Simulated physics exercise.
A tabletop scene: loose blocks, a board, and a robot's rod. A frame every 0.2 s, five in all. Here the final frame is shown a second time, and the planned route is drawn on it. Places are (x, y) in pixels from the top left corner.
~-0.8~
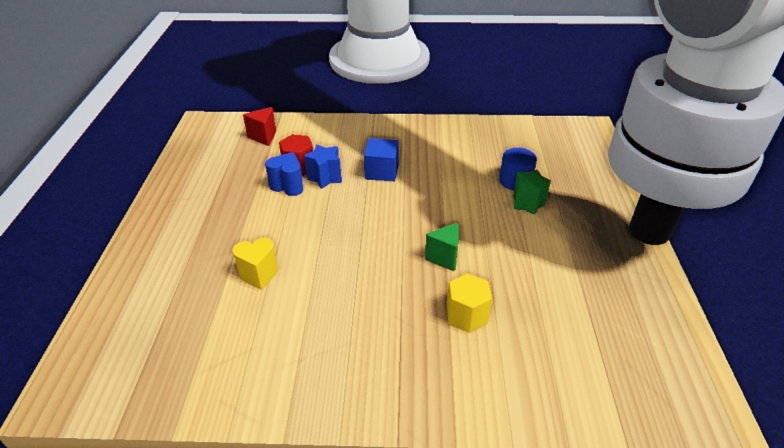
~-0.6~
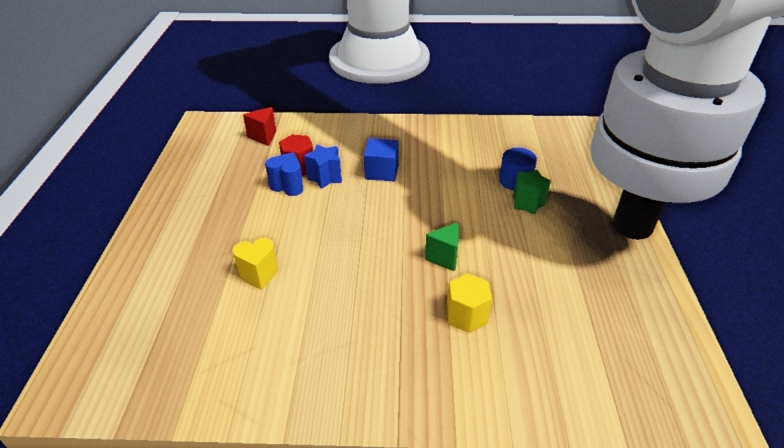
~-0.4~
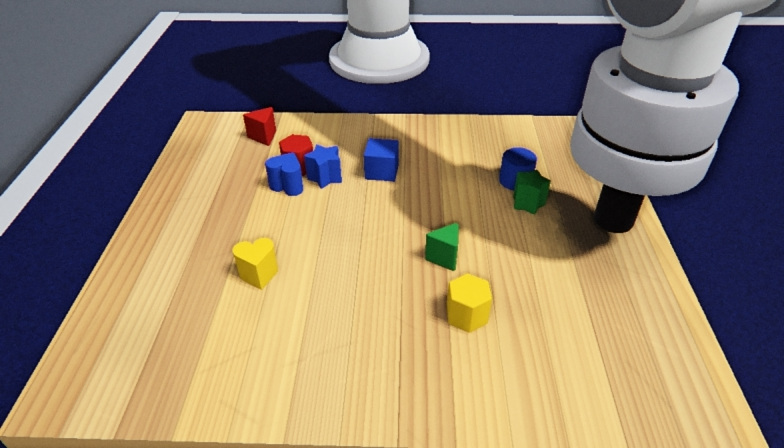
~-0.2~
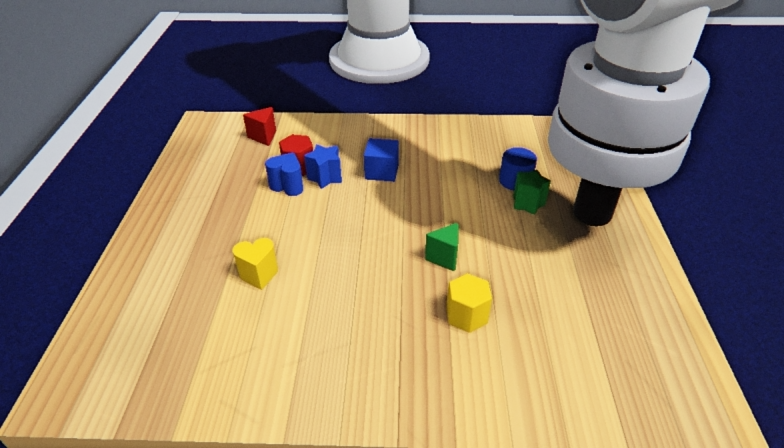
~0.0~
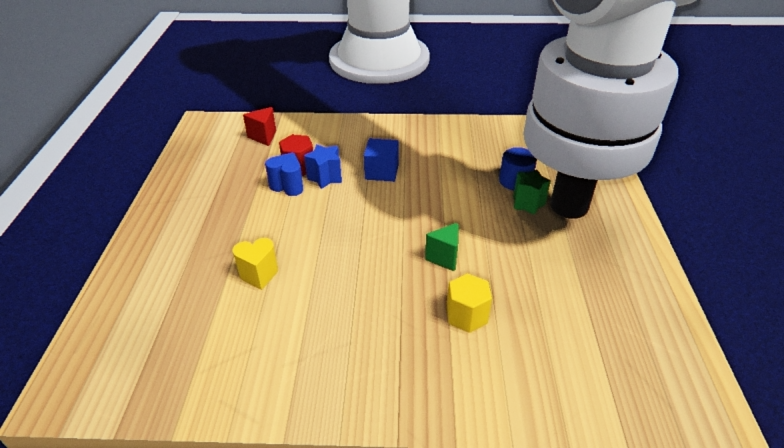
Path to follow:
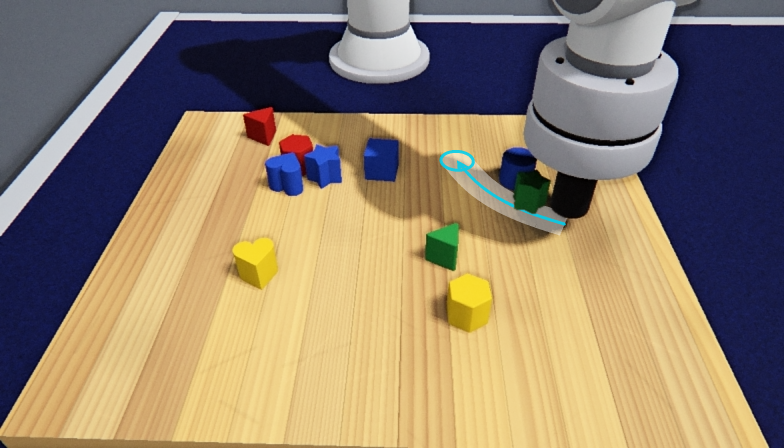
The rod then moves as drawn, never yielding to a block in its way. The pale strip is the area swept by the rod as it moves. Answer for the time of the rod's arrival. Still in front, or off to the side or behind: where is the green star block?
The rod still has the green star block in front of it when the path ends.
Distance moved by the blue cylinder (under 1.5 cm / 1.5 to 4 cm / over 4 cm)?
Range: 1.5 to 4 cm.
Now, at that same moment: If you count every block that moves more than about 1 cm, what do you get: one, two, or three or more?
Two blocks, no more.
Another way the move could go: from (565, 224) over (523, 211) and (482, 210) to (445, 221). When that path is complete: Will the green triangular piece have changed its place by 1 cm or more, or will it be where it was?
From what I can tell, it will keep its place.
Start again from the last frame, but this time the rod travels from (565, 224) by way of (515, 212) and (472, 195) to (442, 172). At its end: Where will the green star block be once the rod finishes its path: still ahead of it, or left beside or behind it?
The rod should slip past it.
The line goes from (565, 224) over (517, 208) and (480, 185) to (457, 161).
The first path, step by step. One third of the way, rod (520, 191); blue cylinder (511, 148); green star block (503, 165), turned 25° clockwise.
Two thirds of the way, rod (482, 169); blue cylinder (505, 142); green star block (469, 145), turned 25° clockwise.
At the end, rod (458, 145); blue four-sided block unmoved; blue cylinder (505, 142); green star block (446, 123), turned 25° clockwise.
